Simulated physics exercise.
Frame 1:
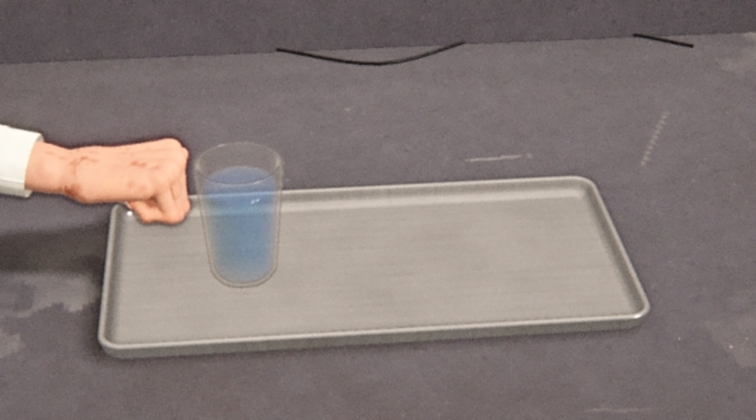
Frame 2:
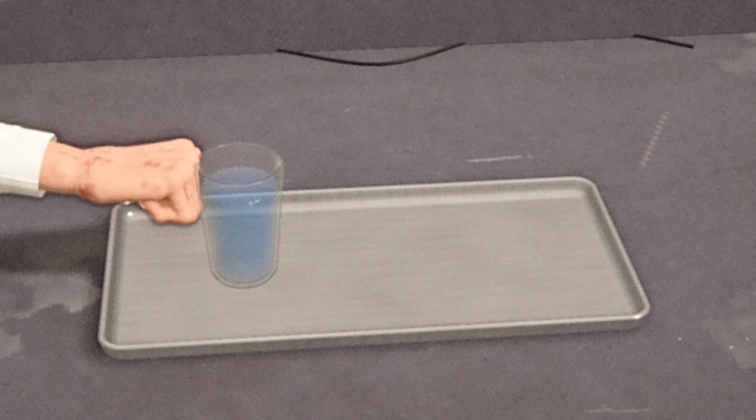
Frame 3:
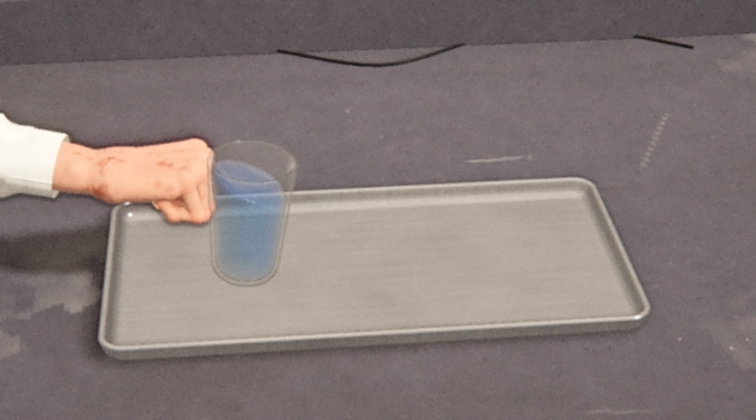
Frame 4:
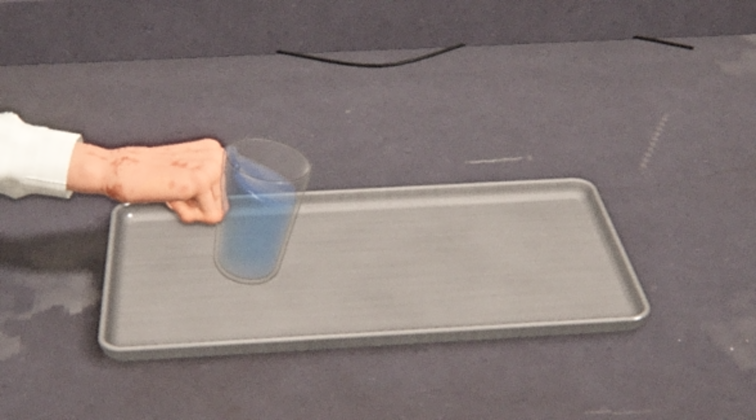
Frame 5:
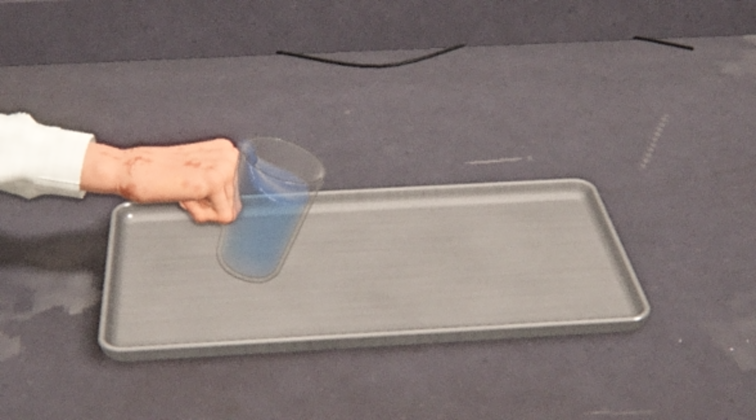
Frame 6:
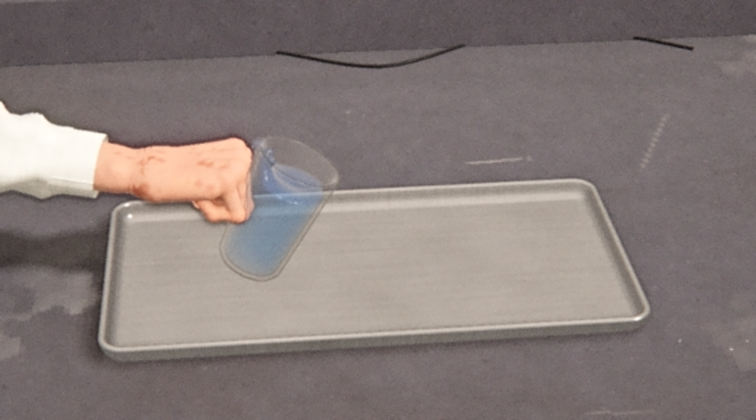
A fist pushed against the upper left side of a tall glass of blue water on a gray tray, and the glass tilted steadily to the right as the water sloshed inside.
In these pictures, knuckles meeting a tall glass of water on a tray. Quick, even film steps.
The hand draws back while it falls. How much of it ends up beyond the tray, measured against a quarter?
A quarter or more ends up beyond the tray.
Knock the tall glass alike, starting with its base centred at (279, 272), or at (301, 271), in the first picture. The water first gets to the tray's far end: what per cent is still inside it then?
Close to 45 in a hundred, and close to 50 in a hundred.
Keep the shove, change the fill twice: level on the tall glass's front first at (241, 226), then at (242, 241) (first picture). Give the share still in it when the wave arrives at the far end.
45 % and 45 %.
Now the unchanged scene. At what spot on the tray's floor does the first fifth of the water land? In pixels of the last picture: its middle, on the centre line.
Roughly the pixel (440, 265) on the tray.
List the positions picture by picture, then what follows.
It leans 0°; its right rim is at (281, 162); the water meets the walls at (201, 184) and (277, 180); the tray's far rim is at (618, 242); the tray is clear ahead, in the first picture.
It leans 0°; its right rim is at (281, 163); the water meets the walls at (201, 184) and (277, 180), in the second picture.
It leans 6°; its right rim is at (295, 165); the water meets the walls at (212, 164) and (278, 184), in the third picture.
It leans 13°; its right rim is at (309, 168); the water meets the walls at (226, 152) and (298, 189), in the fourth picture.
It leans 19°; its right rim is at (323, 172); the water meets the walls at (238, 175) and (311, 187); 1 per cent is over the edge, in the fifth picture.
It leans 26°; its right rim is at (337, 177); the water meets the walls at (242, 192) and (324, 184), in the sixth picture.
A moment on, the tall glass is falling and 93 per cent is in the glass, 0 on the tray and 7 above or beyond its rim.
Next, the tall glass lies on its side and 57 per cent is in the glass, 32 on the tray and 10 above or beyond its rim.
Then the tall glass lies on its side and 28 per cent is in the glass, 60 on the tray and 12 above or beyond its rim.
Later the tall glass lies on its side and 14 per cent is in the glass, 43 on the tray and 42 above or beyond its rim.
In the end 60 per cent is held by tray and glass, 40 is off the tray.
